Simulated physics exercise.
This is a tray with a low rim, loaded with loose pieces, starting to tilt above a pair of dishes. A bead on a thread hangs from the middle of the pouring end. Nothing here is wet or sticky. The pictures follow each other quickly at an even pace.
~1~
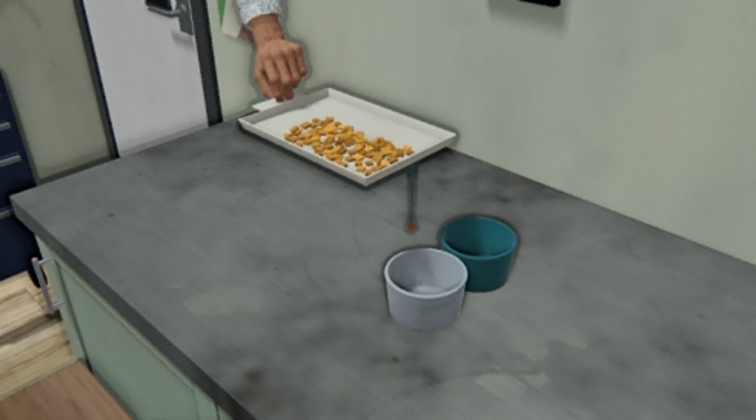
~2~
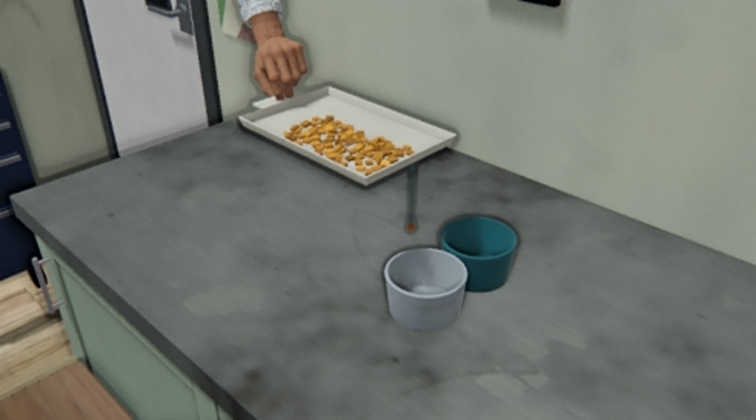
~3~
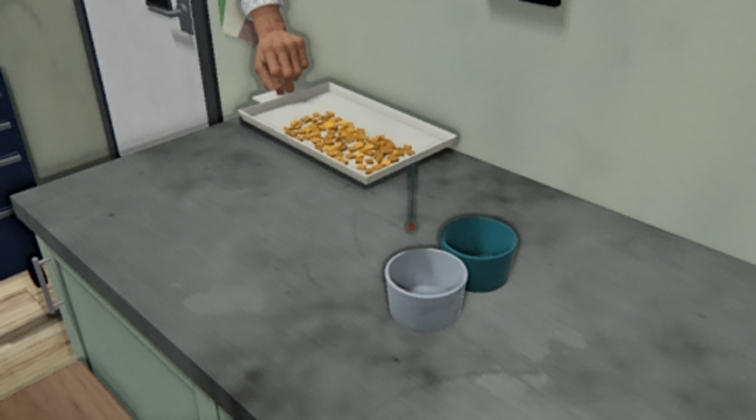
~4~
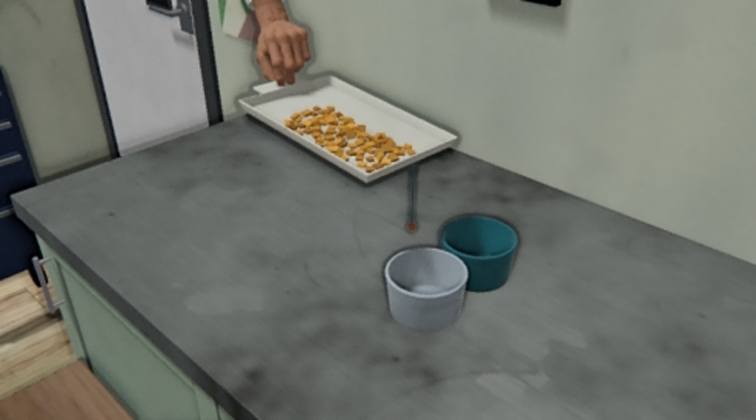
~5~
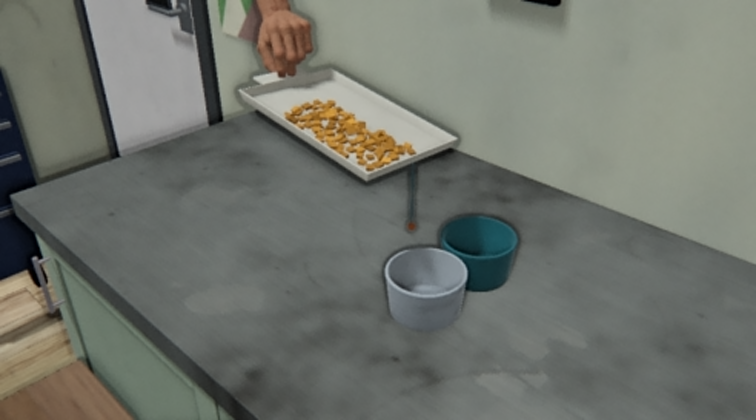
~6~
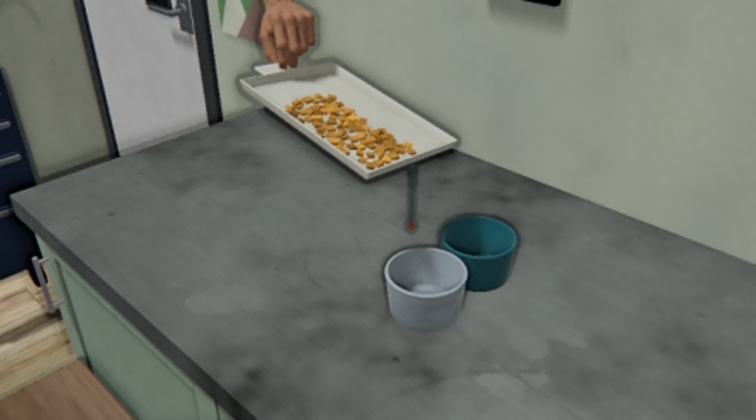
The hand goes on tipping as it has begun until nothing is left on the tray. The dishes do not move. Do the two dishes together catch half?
They take only the smaller part between them.
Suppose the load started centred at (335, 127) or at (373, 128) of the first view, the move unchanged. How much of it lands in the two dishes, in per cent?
The first gives 20 %, the second 20 %.
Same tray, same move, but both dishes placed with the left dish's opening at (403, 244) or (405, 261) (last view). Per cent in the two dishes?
Near 90 % and 90 %.
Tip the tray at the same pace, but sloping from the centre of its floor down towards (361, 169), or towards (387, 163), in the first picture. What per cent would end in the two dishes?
First some 0, then 60 per cent.
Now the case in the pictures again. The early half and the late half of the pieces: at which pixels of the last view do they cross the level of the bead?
The first part at (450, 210); the rest at (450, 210).
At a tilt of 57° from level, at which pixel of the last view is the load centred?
Close to (419, 139).
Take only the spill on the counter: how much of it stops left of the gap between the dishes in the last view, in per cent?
It comes to 50 per cent or so.
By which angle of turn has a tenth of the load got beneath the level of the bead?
Near 75 degrees.
Soon after the last picture, tray tipped steeply; nearly all on the tray; a stray few in the right dish; a stray few outside both; a stray few in the air.
A little later, tray tipped right over; a small part on the tray; a small part in the right dish; about half outside both; about a quarter in the air.
Later still, tray tipped past a quarter turn; about a quarter in the right dish; most outside both.
At rest, tray tipped past a quarter turn; none in the left dish; about a quarter in the right dish; most outside both.
